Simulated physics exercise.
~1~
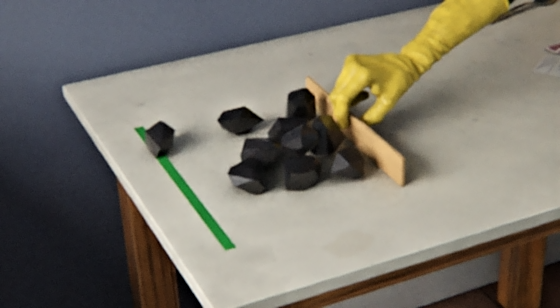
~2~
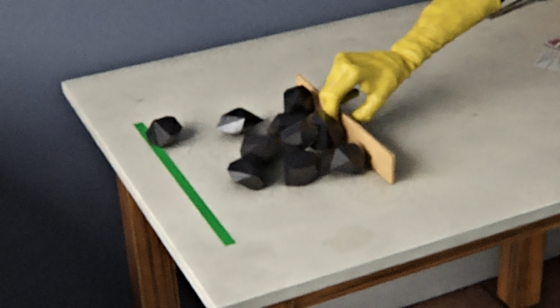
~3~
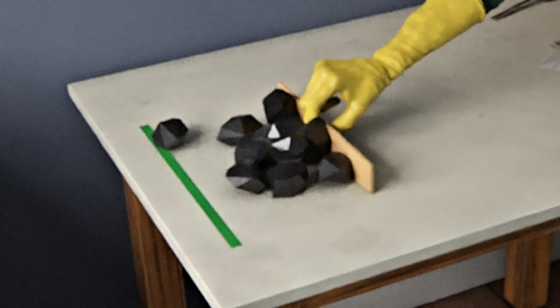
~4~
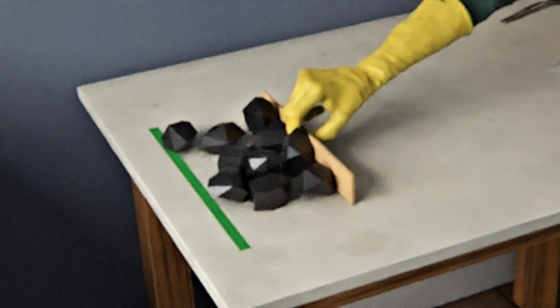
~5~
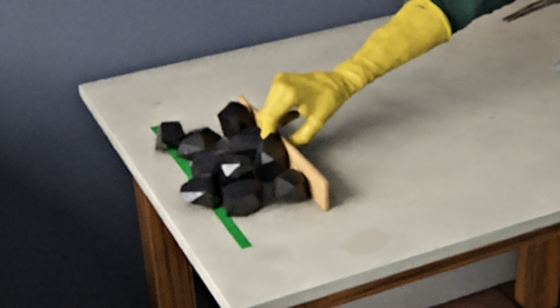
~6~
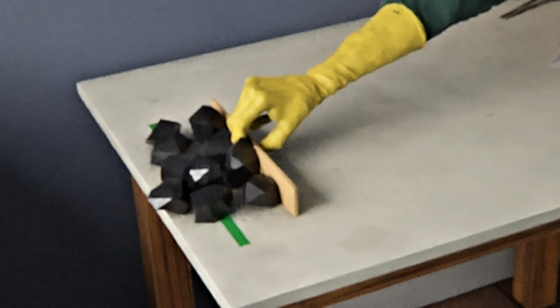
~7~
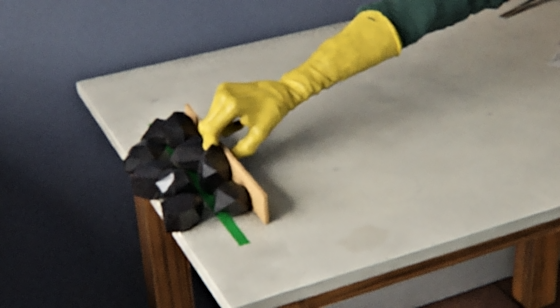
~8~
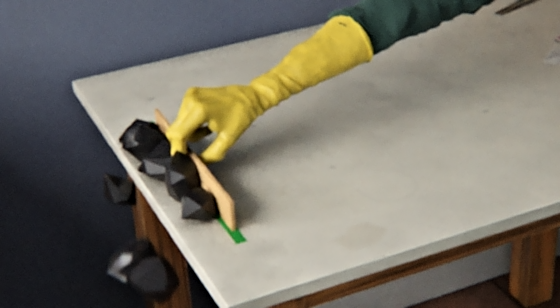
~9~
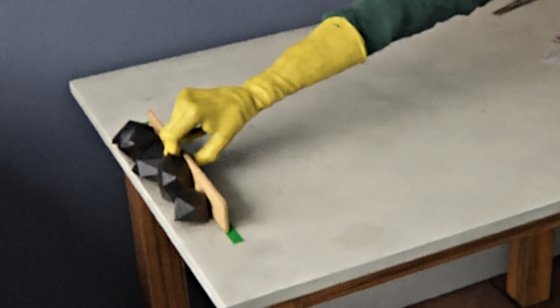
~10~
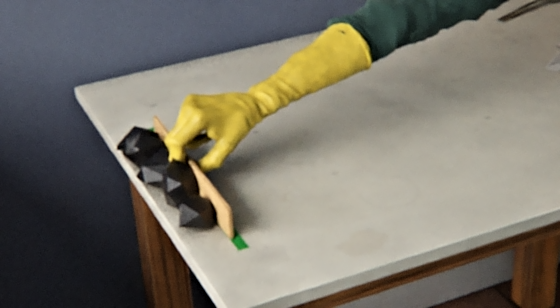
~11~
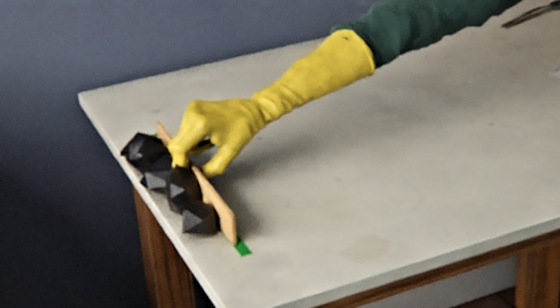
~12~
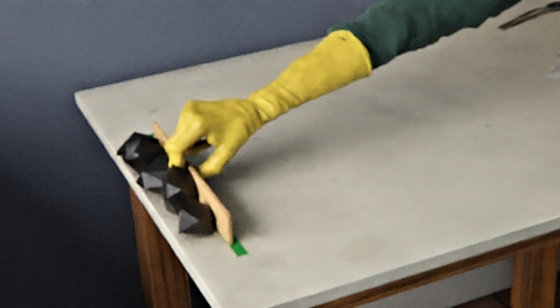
A yellow-gloved hand pushes black chunks left with a card, and some fall off the table.
